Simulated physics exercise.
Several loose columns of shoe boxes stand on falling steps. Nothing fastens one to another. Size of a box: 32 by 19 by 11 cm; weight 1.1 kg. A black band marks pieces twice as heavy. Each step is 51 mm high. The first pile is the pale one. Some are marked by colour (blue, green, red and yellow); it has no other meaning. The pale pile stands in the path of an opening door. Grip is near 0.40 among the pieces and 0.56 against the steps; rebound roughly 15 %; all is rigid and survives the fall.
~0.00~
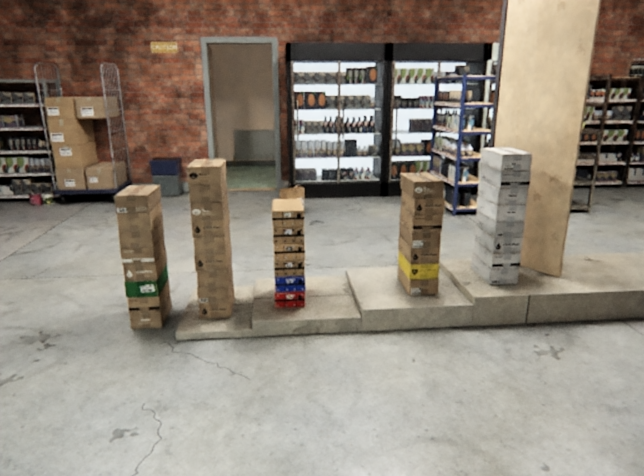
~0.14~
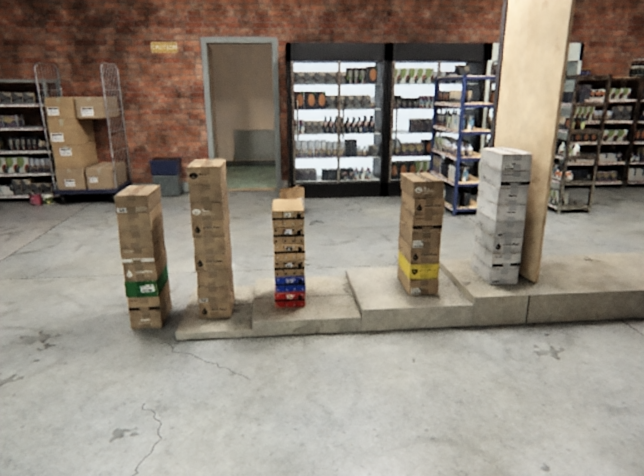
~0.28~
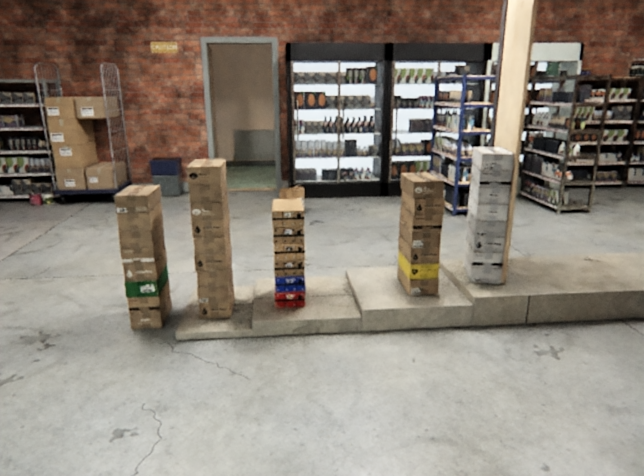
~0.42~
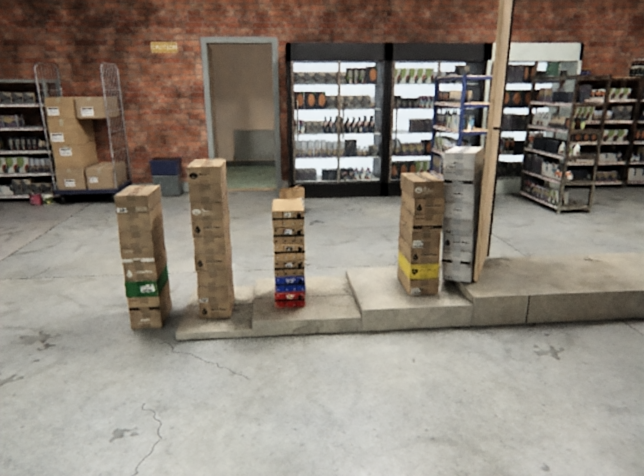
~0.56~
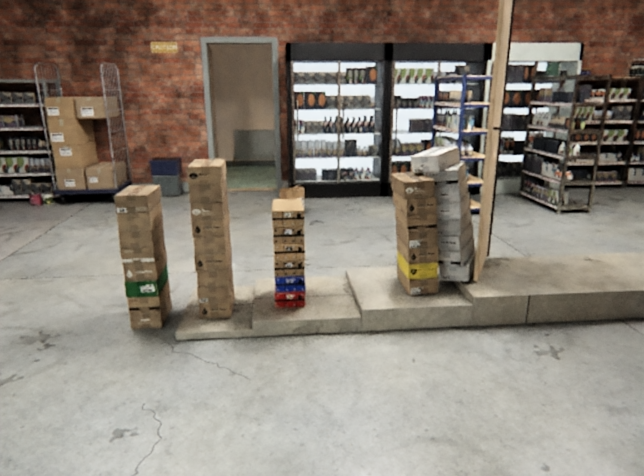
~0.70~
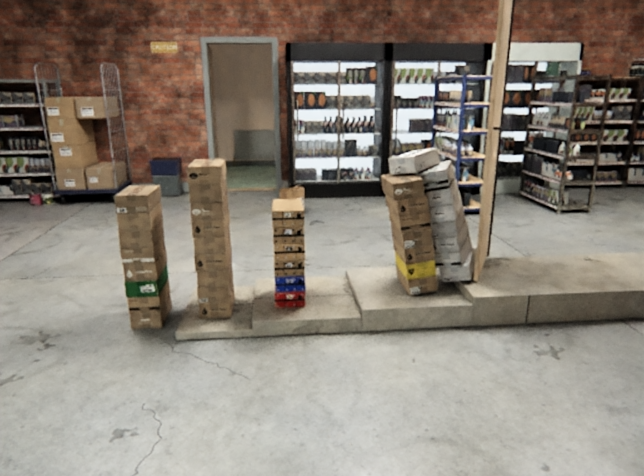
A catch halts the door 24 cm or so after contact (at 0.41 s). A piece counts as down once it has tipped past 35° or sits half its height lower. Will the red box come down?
That box holds its level.
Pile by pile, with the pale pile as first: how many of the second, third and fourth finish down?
Second 7, third 0, fourth 0.
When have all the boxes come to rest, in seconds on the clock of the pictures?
Around 3.0 s.
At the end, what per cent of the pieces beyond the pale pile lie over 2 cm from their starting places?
Shifted: 40 per cent.
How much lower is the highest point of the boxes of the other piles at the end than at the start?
Roughly 0 cm.
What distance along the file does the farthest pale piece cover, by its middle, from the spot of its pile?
Roughly 125 cm along.
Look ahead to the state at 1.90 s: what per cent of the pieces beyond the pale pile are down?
By then 25 per cent.
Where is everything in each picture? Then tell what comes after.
In the first picture (places mark the middle of the side facing us), door edge (597, 22) 30° before square; red box (290, 300); green box (141, 290); blue box (290, 285); the rest undisturbed.
The second picture shows door edge (571, 20) 9° before square; red box (290, 300).
The third picture shows door edge (533, 20) 12° past square; red box (290, 300).
The fourth picture shows door edge (500, 21) 29° past square; red box (290, 300).
The fifth picture shows door edge (500, 21) 29° past square, top of the pale pile leaning 9°; red box (290, 300); 5 disturbed, none down.
The sixth picture shows door edge (500, 21) 29° past square, top of the pale pile leaning 11°; red box (290, 300); yellow box (421, 270) leaning 8°; green box (141, 290); steepest lean 8°, the box at (409, 190); 7 disturbed, none down.
After 0.98 s, 1 of the pale pile down; none of the 30 other boxes down, 7 disturbed; red box unmoved; yellow box leaning 22°.
After 1.26 s, 8 of the pale pile down; 7 of the 30 other boxes down; red box unmoved; yellow box leaning 51°.
After 1.90 s, 8 of the pale pile down; 7 of the 30 other boxes down; red box unmoved; yellow box on its side.
At rest (3.0 s), 8 of the pale pile down; 7 of the 30 other boxes down; red box unmoved; yellow box on its side; blue box shifted 25 mm. As the last picture would show them, middles, red box near (289, 290), yellow box near (377, 274).
